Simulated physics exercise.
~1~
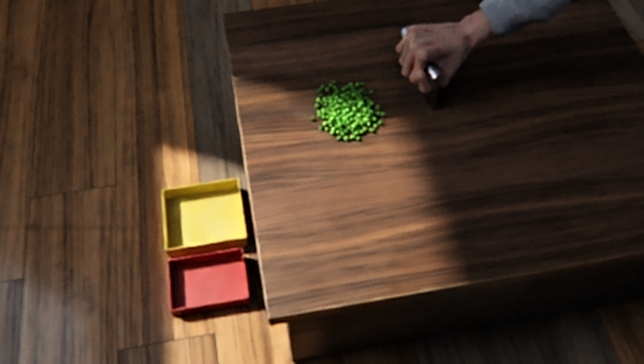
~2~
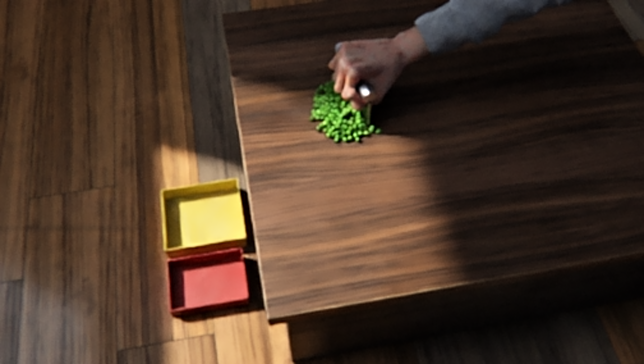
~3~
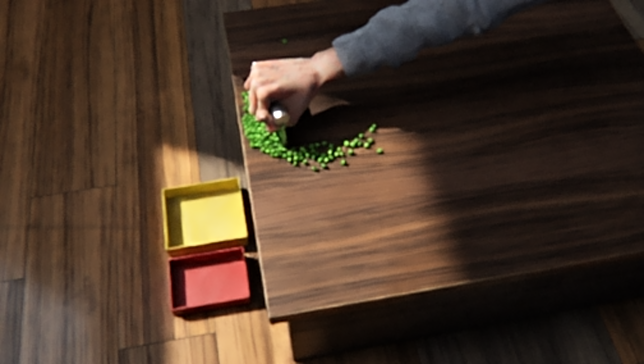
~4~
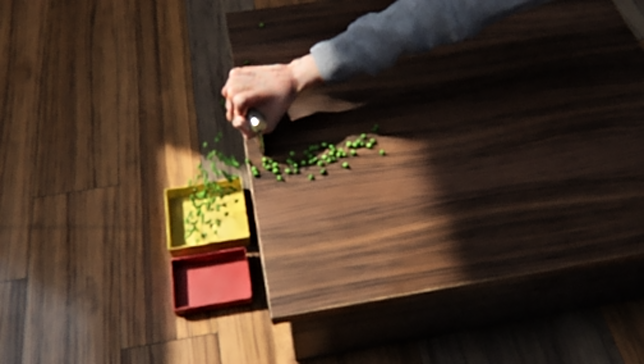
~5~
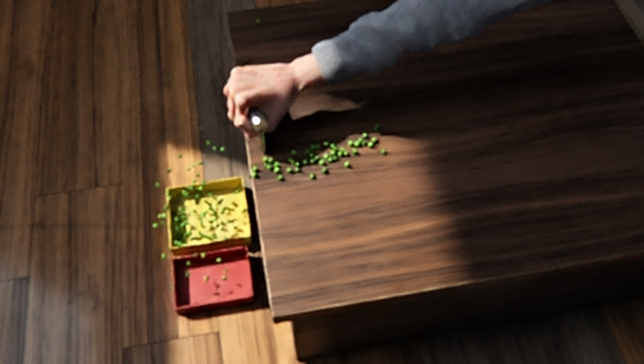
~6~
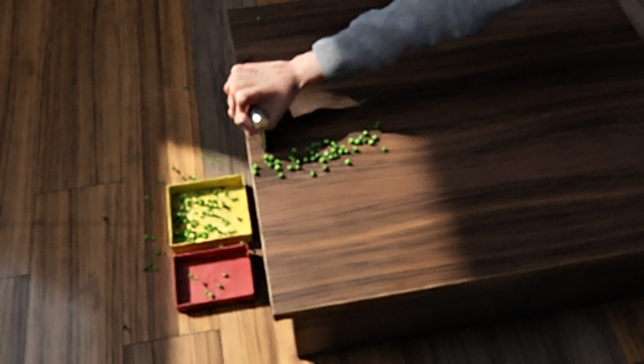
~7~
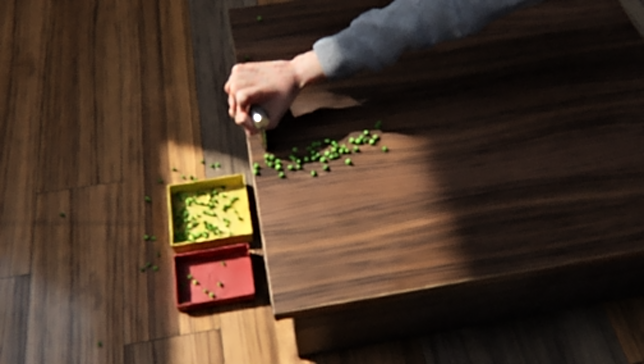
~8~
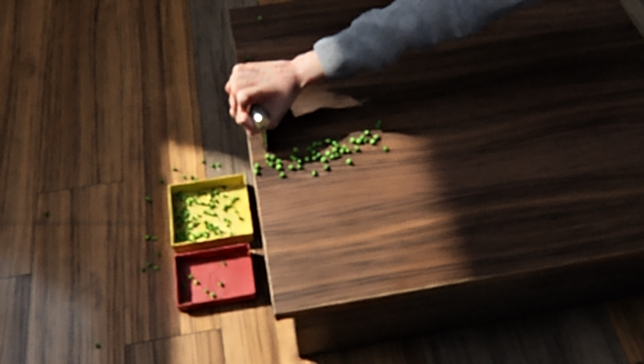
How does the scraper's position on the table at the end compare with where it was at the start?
At the start the scraper is to the right of the pile of peas, well away from the table's left edge. By the end it has moved left and slightly down, and rests at that left edge.
